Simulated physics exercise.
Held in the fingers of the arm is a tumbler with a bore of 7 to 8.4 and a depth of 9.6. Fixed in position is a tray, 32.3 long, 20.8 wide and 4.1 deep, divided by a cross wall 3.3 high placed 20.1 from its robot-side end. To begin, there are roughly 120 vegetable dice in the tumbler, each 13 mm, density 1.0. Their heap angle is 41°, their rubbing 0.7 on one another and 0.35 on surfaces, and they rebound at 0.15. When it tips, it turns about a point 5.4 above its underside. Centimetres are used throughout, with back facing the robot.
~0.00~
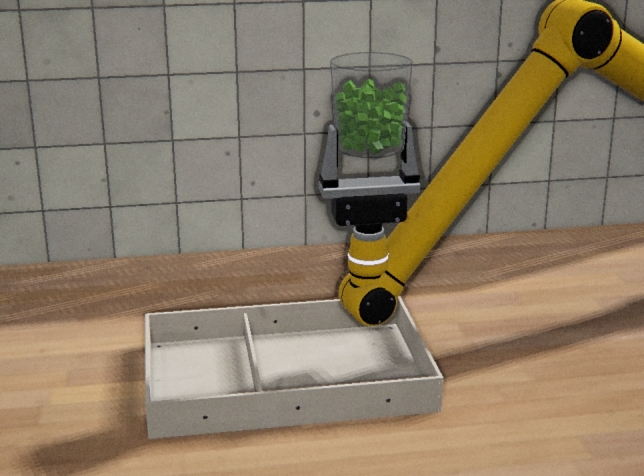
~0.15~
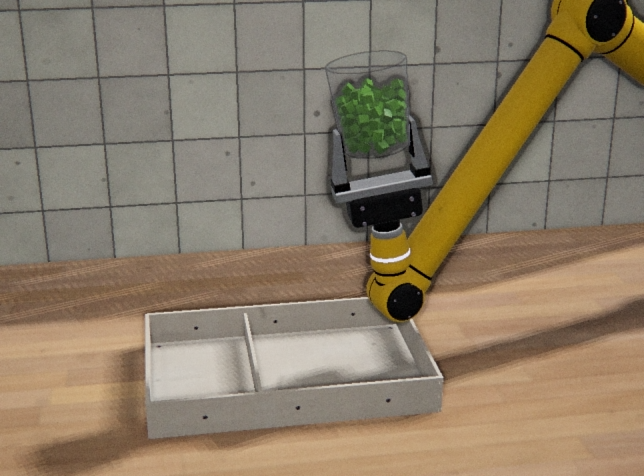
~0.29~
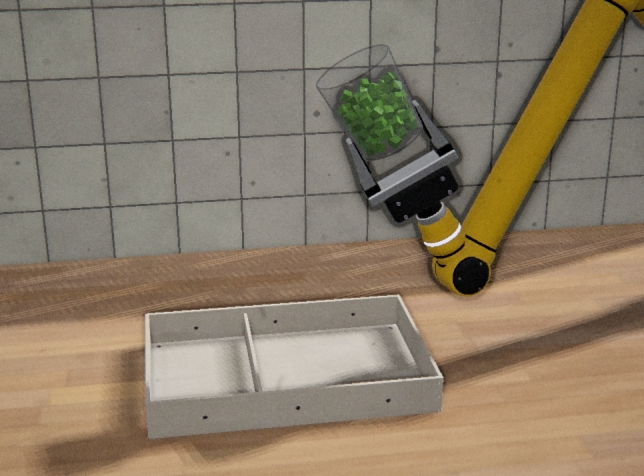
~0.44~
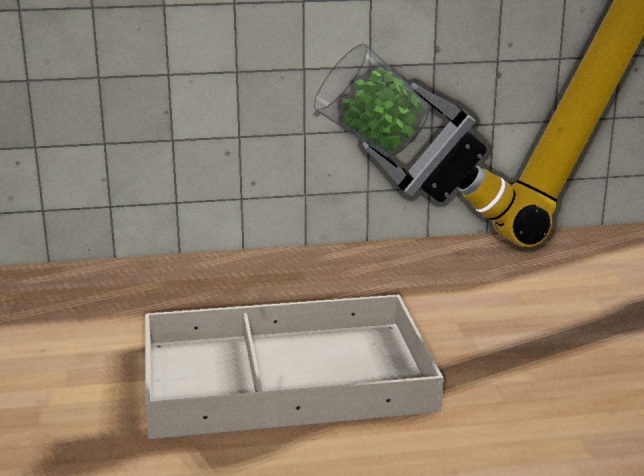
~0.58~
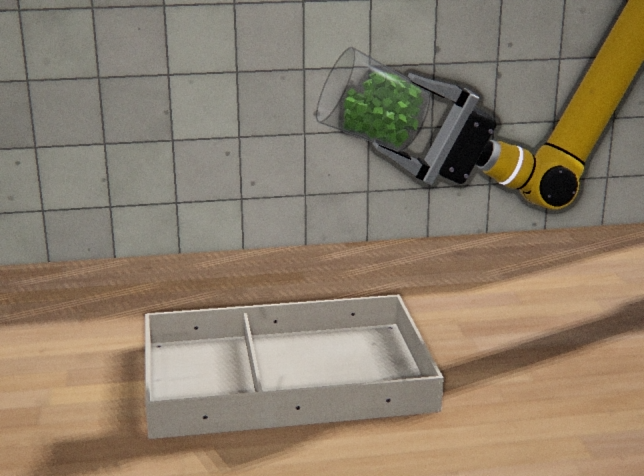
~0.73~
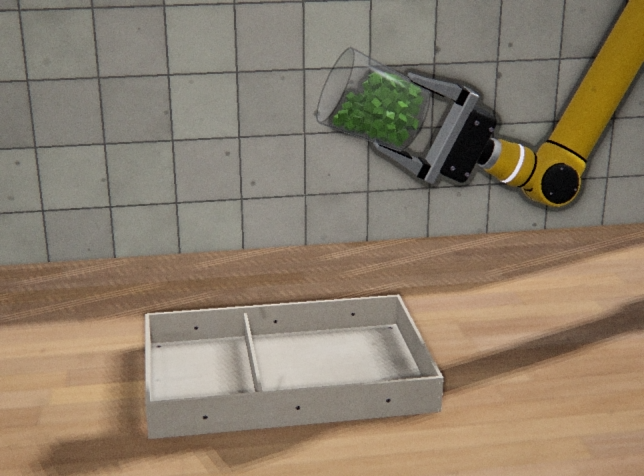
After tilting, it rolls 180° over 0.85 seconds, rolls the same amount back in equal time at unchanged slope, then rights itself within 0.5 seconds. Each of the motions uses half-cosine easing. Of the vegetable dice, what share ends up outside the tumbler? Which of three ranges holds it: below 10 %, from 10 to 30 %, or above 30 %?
It lands in the range below 10 %.
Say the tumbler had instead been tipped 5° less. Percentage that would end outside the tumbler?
It would come to roughly 0 percent.
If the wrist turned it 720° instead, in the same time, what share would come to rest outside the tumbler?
I'd expect some 0 per cent.
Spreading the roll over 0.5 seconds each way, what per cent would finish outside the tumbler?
Then: Approx. 0 %.
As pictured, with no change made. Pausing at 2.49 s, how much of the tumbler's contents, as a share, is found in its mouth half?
About 30 percent is in the half nearer the mouth.
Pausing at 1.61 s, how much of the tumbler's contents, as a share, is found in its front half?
Front-half share of contents: Approx. 55 per cent.
After 1.61 s, tipped 64°, highest piece 36 above the table; 117 in the tumbler.
After 2.49 s, tipped 62°, highest piece 36 above the table; 117 in the tumbler.
After 3.13 s, upright, highest piece 37 above the table; 117 in the tumbler.
After 3.83 s, upright, highest piece 37 above the table; 117 in the tumbler.
In the end, 117 in the tumbler. That is 0 % outside the tumbler.
